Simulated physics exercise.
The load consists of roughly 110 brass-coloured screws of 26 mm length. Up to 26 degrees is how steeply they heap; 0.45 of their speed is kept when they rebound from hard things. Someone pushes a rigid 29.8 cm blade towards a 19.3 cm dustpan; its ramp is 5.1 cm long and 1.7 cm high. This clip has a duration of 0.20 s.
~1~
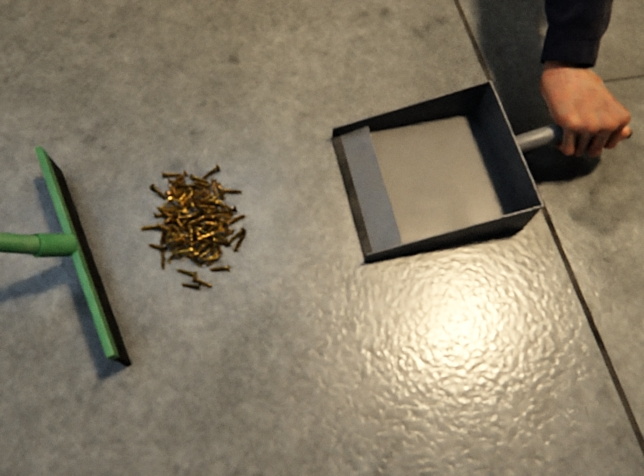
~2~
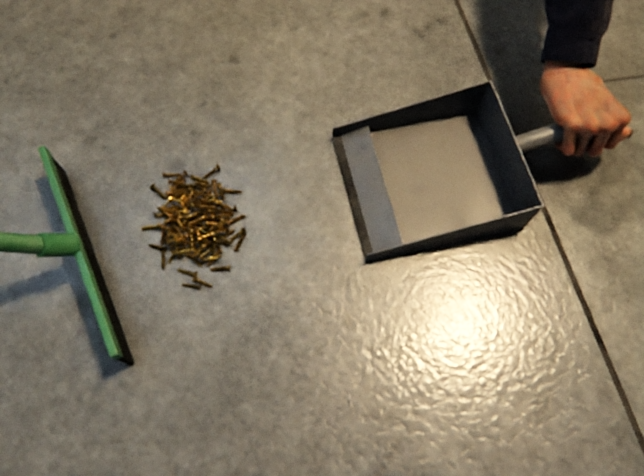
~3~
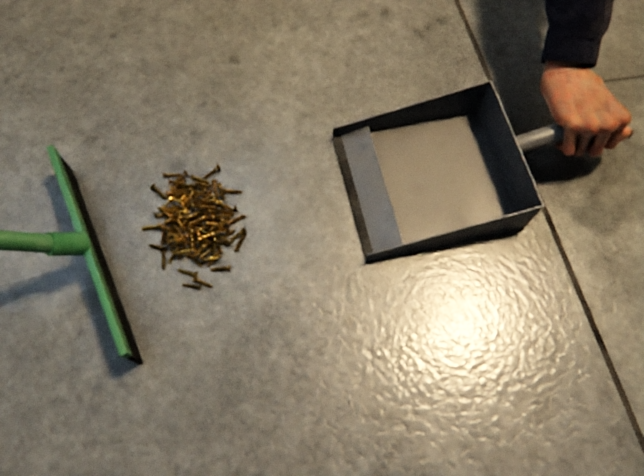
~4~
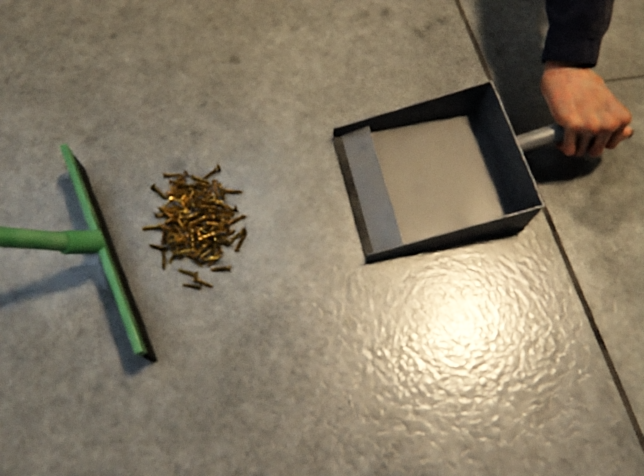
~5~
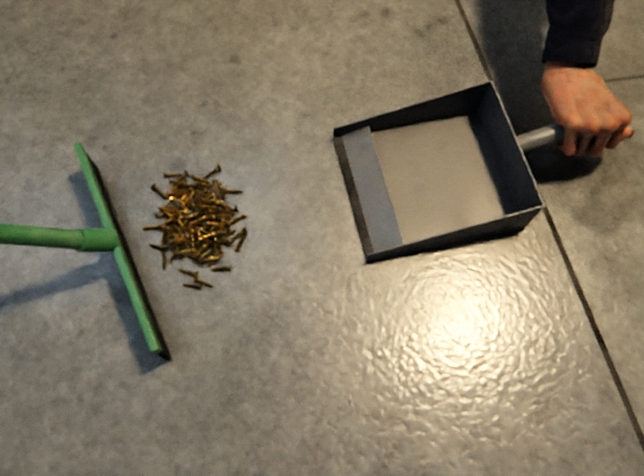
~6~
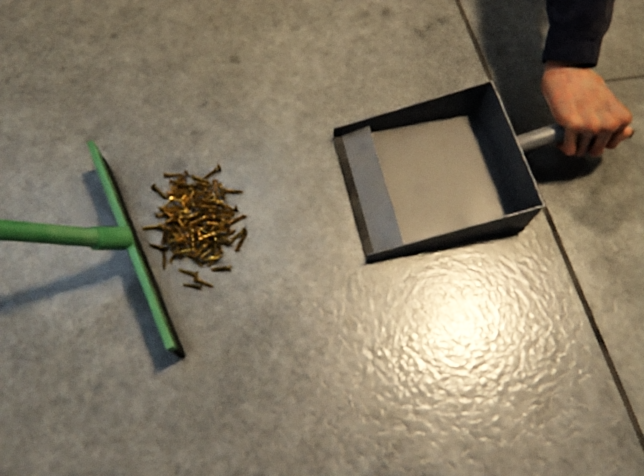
A hand holds a dustpan still while a green blade slides right, nearing brass-coloured screws.
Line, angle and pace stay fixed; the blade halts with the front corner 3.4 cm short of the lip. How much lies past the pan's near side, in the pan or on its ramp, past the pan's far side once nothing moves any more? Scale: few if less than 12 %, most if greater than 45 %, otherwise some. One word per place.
Past the pan's near side - few; in the pan or on its ramp - few; past the pan's far side - few.
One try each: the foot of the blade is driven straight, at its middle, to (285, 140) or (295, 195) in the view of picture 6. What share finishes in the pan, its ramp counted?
About 5 and 0 per cent.
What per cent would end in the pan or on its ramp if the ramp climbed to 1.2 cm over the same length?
Around 0 per cent.
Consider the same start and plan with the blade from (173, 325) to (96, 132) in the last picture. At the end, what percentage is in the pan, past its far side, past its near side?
Per cent by place - pan 0, far side 25, near side 0.
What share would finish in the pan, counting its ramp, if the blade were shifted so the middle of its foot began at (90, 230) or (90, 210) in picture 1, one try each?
First try about 0 per cent, second about 0 per cent.
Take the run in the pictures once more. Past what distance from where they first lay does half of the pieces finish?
About 16 cm.
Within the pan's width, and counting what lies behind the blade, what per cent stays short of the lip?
It comes to some 95 percent.
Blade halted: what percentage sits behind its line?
Near 0 percent, give or take.
Then, 0.26 s after the last picture, middle of the blade 18 cm from the lip; 0 % over the lip, far side 0 %, near side 0 %.
Then, 0.43 s after the last picture, middle of the blade 11 cm from the lip; 0 % over the lip, far side 5 %, near side 0 %.
Then, 0.72 s after the last picture, middle of the blade 7 cm from the lip; 0 % over the lip, far side 5 %, near side 5 %.
In the end, near side 5 %, pan 0 %, far side 5 %, in front of the lip or behind the blade 95 %.
